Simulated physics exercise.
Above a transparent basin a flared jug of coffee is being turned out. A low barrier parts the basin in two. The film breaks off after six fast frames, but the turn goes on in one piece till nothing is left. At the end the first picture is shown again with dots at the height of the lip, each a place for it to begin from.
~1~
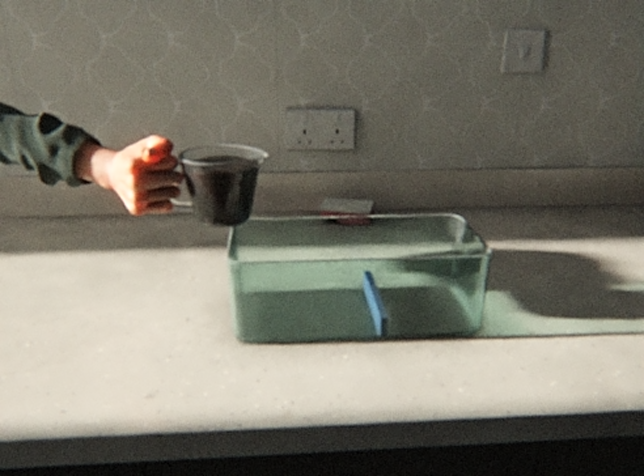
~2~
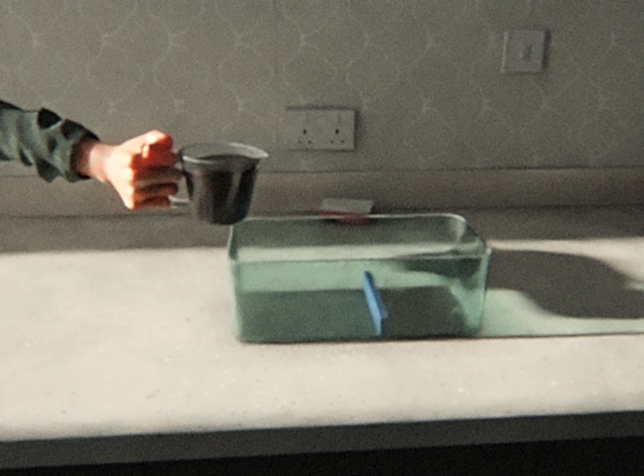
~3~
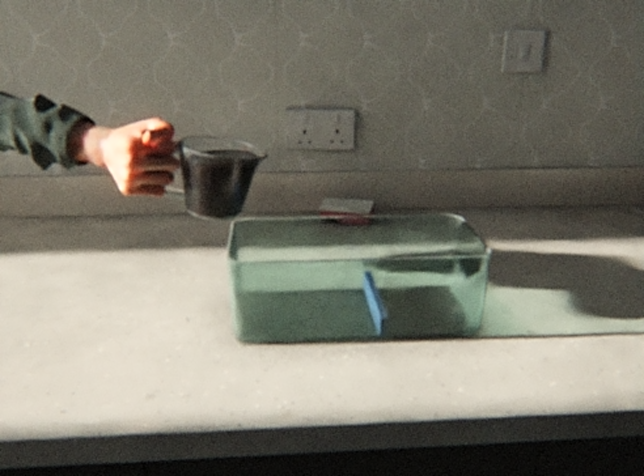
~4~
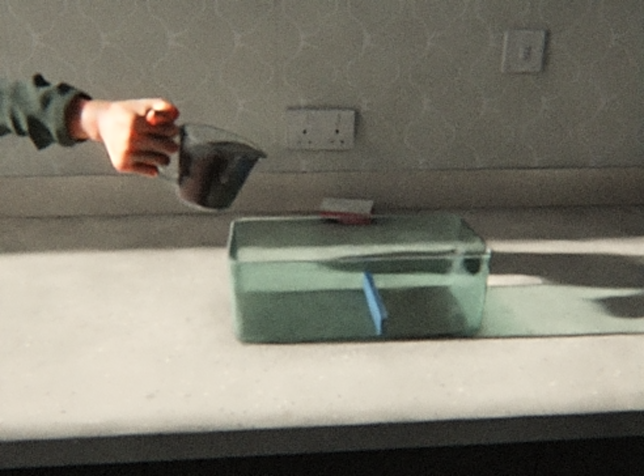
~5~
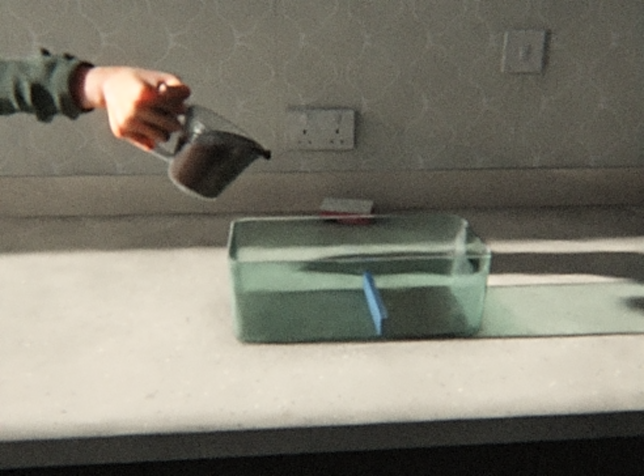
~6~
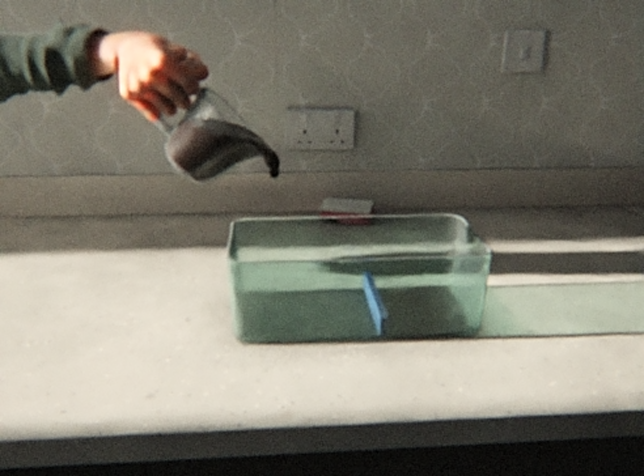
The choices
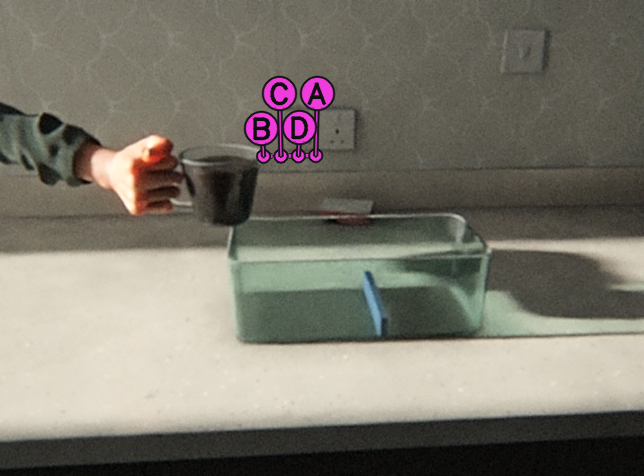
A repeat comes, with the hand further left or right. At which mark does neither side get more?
Take D.
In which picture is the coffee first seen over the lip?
Picture 5.
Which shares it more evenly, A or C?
A.
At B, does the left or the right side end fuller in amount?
The left one.
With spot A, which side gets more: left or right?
The right one.
On the marked copy, A at (315, 155); B at (263, 156); C at (281, 156); D at (298, 155).
Choosing A, about 22 % ends left of the wall and 74 % right of it; 4 % is lost outside.
Choosing B, about 76 % ends left of the wall and 13 % right of it; 11 % is lost outside.
Choosing C, about 85 % ends left of the wall and 10 % right of it; 5 % is lost outside.
Choosing D, about 51 % ends left of the wall and 46 % right of it; 3 % is lost outside.
